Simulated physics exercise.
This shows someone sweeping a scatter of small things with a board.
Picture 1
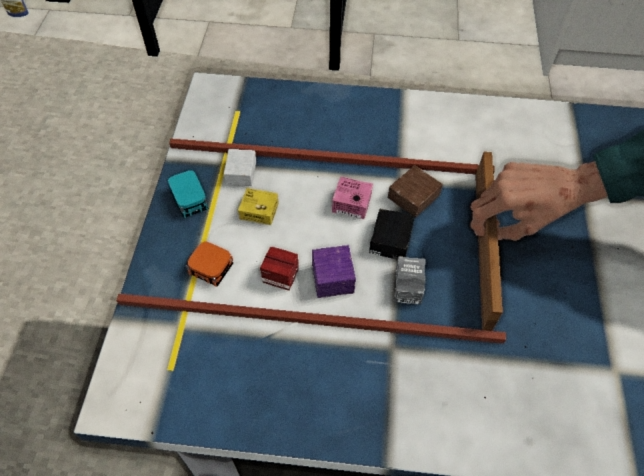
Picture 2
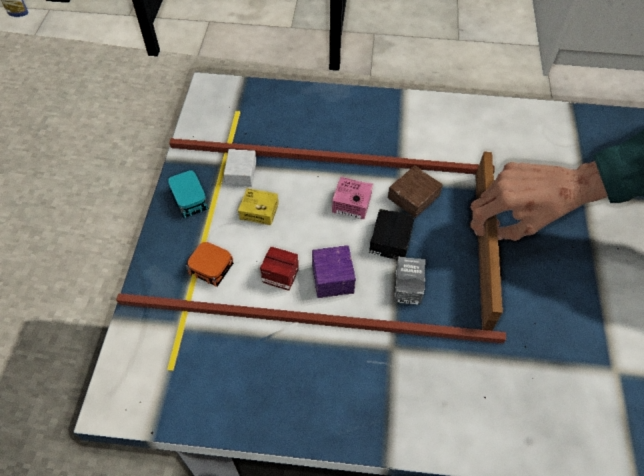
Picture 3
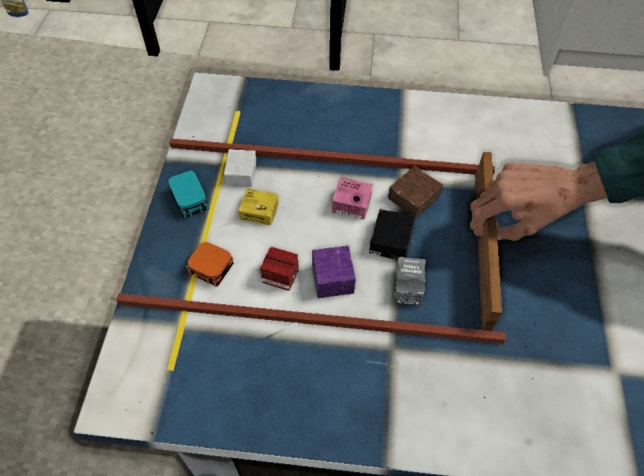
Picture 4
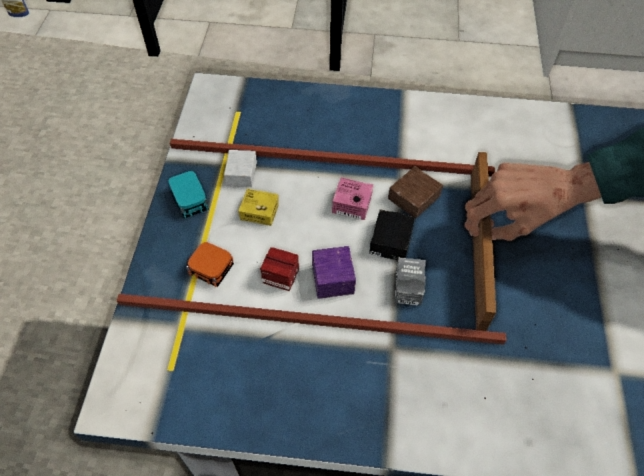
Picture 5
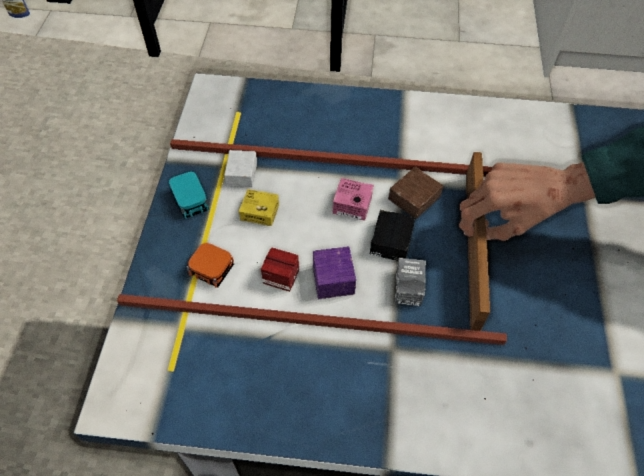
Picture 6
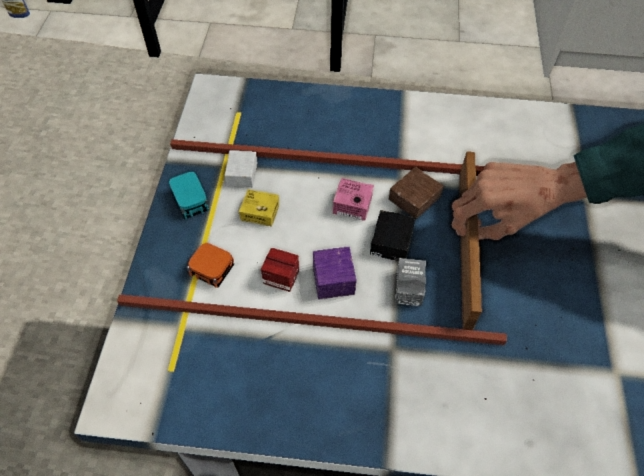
On a table with large blue and white squares, seen from above at an angle, a yellow tape line crosses between two reddish rails. Small blocks lie scattered there, turquoise, orange and white at the left, yellow, red, purple and pink midway, black, brown and gray at the right. A hand holding an upright wooden board slides it slightly left, while the blocks and view stay still.
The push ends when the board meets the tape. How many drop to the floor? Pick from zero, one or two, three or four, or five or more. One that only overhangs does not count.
As it turns out, the number that fall off is three or four.
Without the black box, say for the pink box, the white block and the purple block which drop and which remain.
The pink box holds on; the white block survives; the purple block stays on.
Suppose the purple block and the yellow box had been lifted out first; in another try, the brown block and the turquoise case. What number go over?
It would be 2 and 2.
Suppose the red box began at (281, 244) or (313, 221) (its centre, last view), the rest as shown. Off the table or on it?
Place by place, it remains up; holds on.
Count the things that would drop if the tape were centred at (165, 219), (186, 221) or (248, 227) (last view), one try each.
It would be 7, 7 and 1.
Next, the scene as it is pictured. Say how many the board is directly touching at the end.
In contact: 3.
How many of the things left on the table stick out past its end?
It comes to 2.
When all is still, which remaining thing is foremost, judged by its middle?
The pink box ends nearest.
Soon after, none off yet; turquoise case at rest near (189, 195); orange case at rest near (211, 265); white block at rest near (241, 169).
After that, none off yet; turquoise case at rest near (189, 195); orange case displaced a little near (197, 263); white block at rest near (239, 168).
And then, one off so far; turquoise case on its side near (137, 219); orange case tilting a little near (127, 258); white block displaced about its own width near (210, 164).
In the end, the number that fall off is three or four; gone, red box, yellow box, orange case and turquoise case.
